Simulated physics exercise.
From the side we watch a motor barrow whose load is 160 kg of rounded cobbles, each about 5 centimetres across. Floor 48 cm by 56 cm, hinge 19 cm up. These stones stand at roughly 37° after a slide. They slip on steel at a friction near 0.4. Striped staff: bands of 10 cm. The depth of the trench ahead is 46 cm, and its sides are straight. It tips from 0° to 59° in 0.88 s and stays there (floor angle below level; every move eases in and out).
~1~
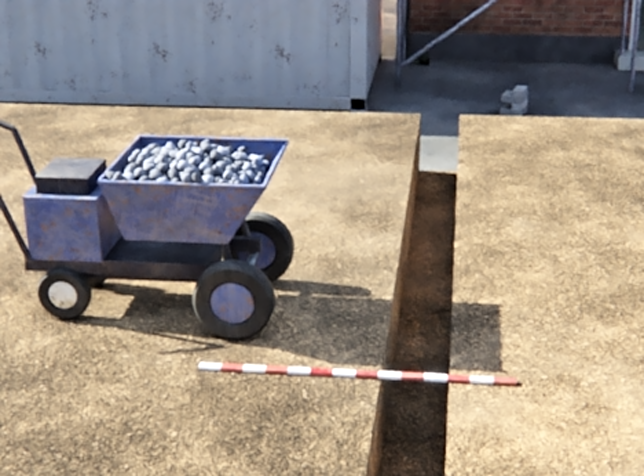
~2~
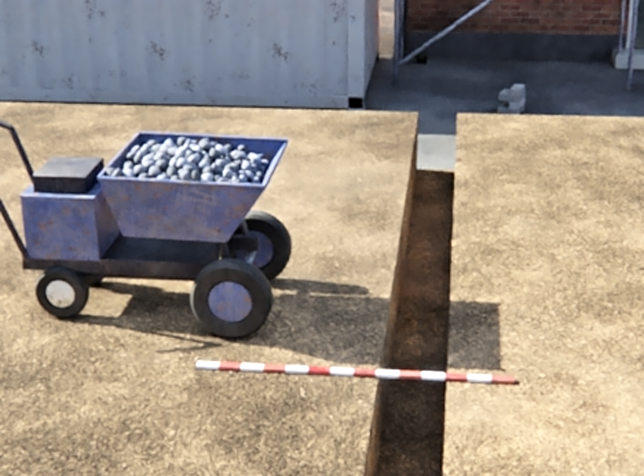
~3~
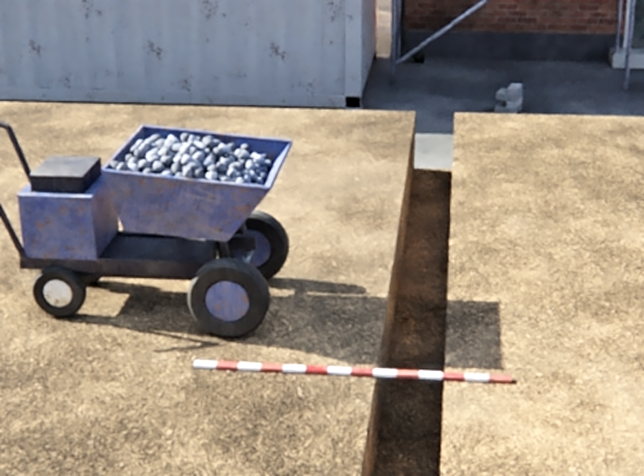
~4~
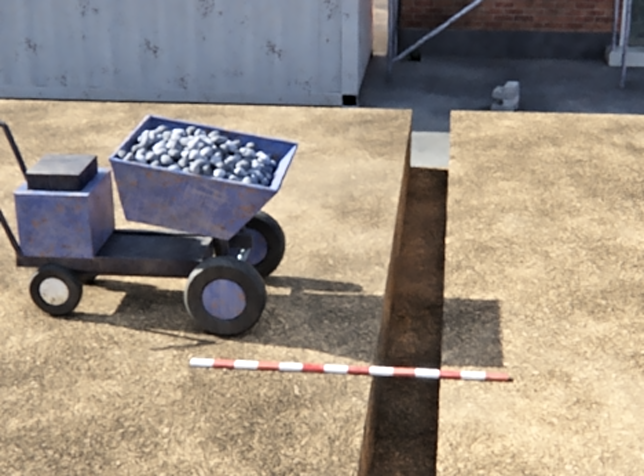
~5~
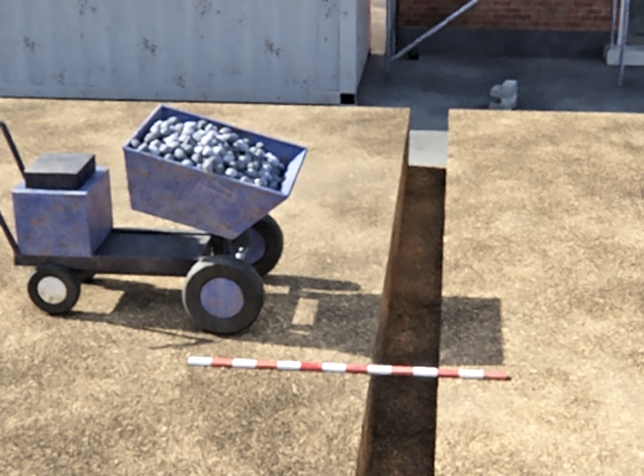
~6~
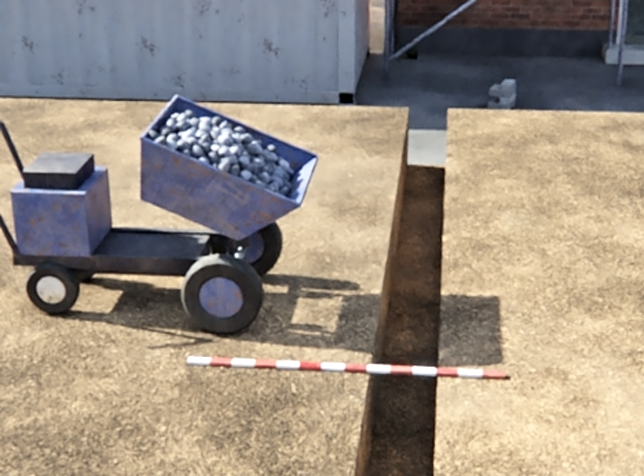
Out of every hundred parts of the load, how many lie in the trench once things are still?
Around 51 out of 100.
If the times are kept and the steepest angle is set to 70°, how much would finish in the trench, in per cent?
Around 90 per cent would finish in the trench.
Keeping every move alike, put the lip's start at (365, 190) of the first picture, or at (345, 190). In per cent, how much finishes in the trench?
5 % and 15 %.
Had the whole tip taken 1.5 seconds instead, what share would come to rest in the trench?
I'd put it at roughly 50 per cent.
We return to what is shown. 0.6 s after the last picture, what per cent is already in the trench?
About 10%.
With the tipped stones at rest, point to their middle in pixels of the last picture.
Near (409, 377).
Then, 0.3 s after the last picture the floor is at 50°, 100 % in the skip; the foremost stones are at (331, 216).
Then, 0.6 s after the last picture the floor is at 59°, 82 % in the skip, 6 % short of the trench, 12 % in the trench; the foremost stones are at (426, 334).
Then, 1.0 s after the last picture the floor is at 59°, 57 % in the skip, 5 % short of the trench, 36 % in the trench, 2 % past the trench; the foremost stones are at (496, 304).
Then, 2.9 s after the last picture the floor is at 59°, 41 % in the skip, 5 % short of the trench, 51 % in the trench, 2 % past the trench; the foremost stones are at (553, 300).
